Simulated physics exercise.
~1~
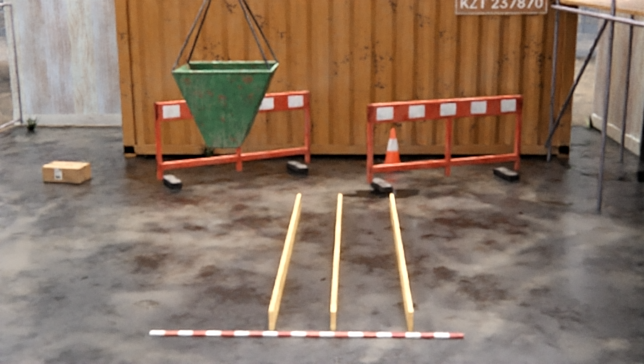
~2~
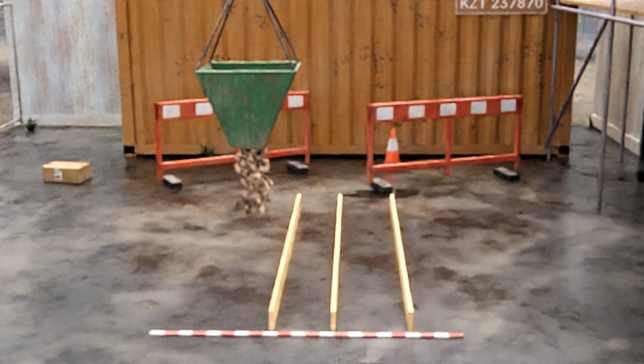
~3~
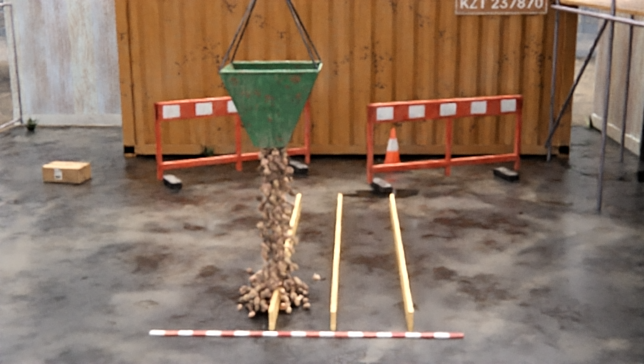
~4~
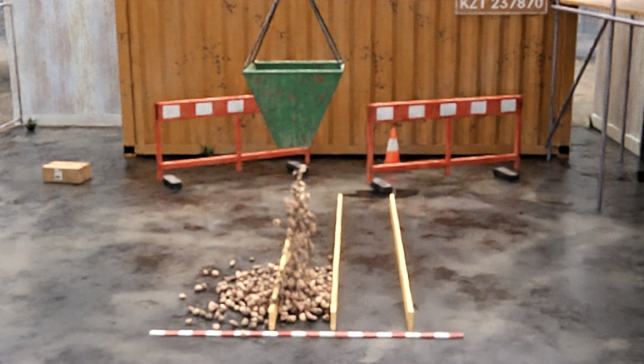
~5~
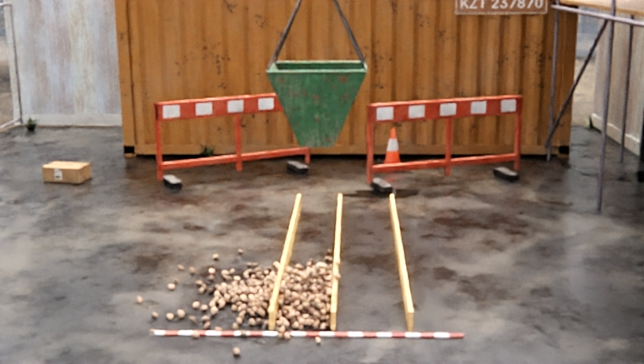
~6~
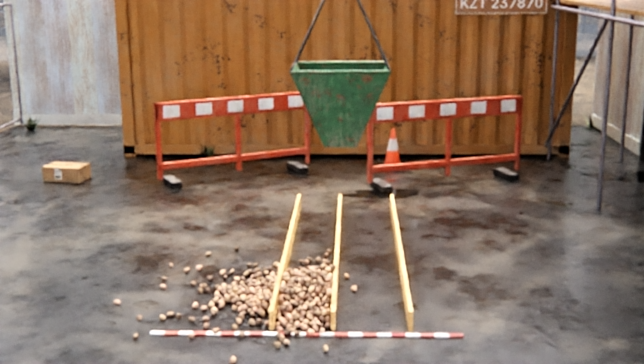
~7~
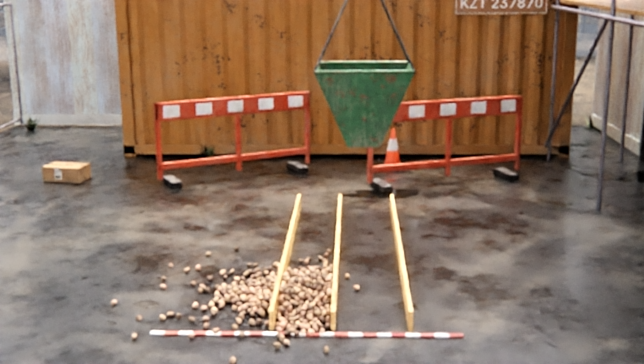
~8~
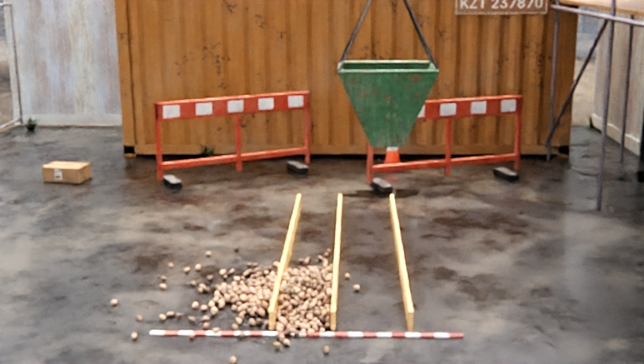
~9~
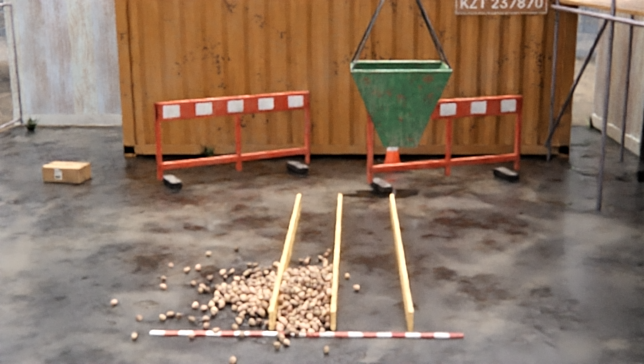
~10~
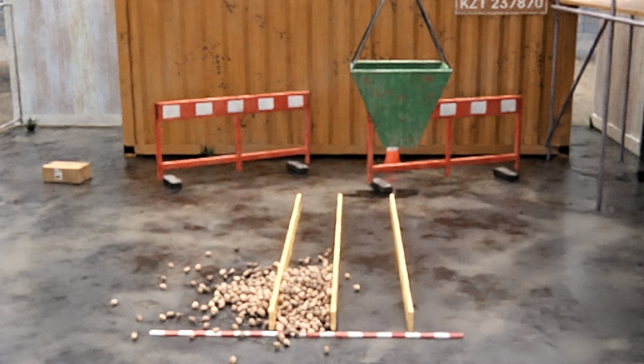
In a yard, a moving green skip drops stones mostly into the left bay.
